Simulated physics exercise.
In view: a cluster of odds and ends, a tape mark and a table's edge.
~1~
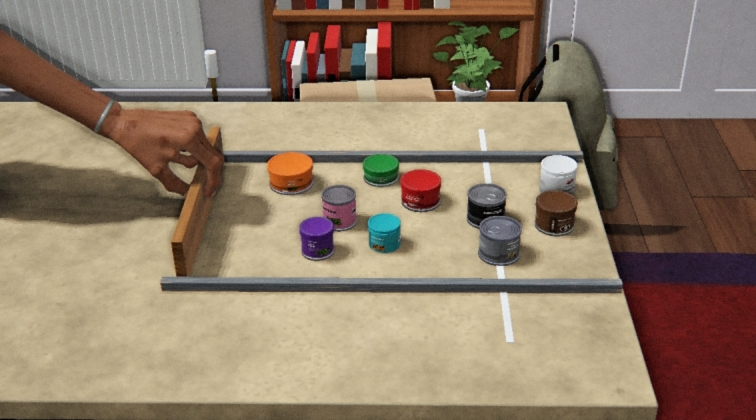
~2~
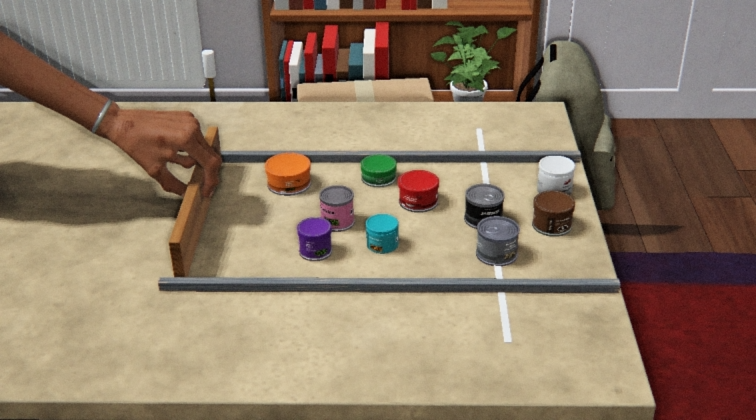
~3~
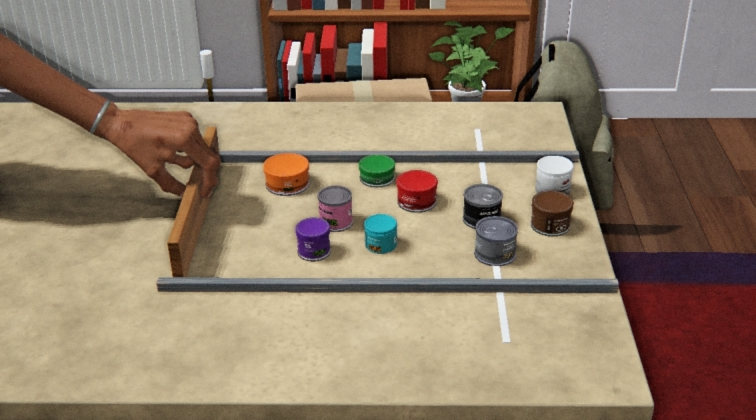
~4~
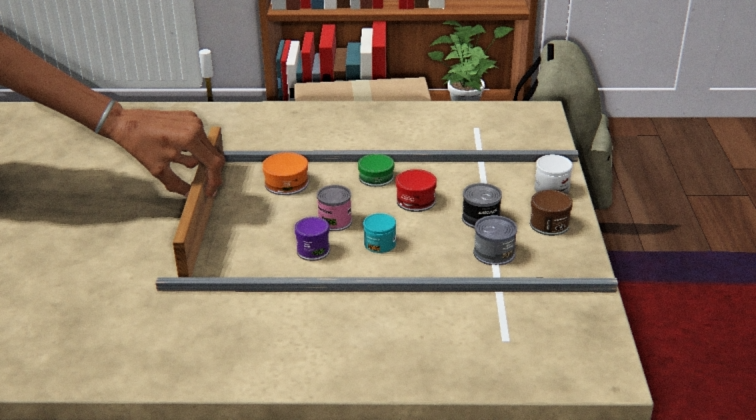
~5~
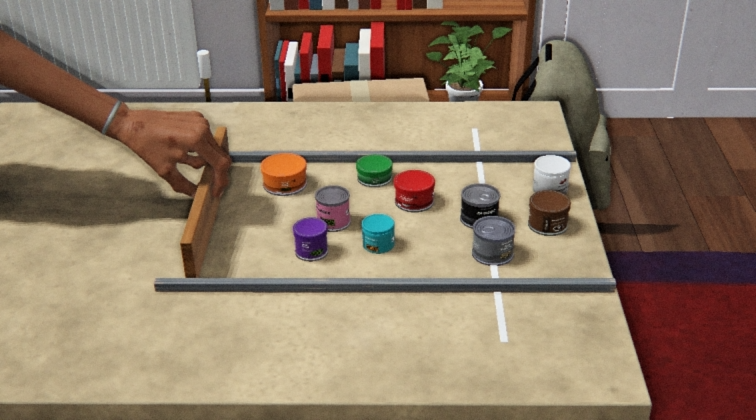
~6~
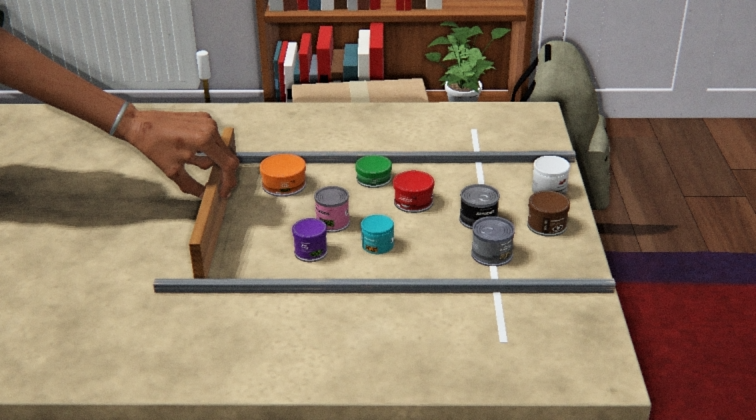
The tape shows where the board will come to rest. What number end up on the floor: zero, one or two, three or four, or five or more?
In the end the number that fall off is zero.
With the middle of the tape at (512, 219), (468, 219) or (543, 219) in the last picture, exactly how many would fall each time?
In that order 1, 0 and 3.
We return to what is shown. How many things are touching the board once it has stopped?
4 of them.
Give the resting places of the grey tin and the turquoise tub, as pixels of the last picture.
About (547, 251), and the other about (527, 231).
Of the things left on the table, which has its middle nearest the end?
The brown pot ends nearest.
Soon after, none off yet; white tub at rest near (551, 178); brown pot at rest near (548, 213); grey tin at rest near (493, 241).
After that, none off yet; white tub at rest near (551, 178); brown pot at rest near (548, 213); grey tin moving near (503, 245).
In the end, the number that fall off is zero.
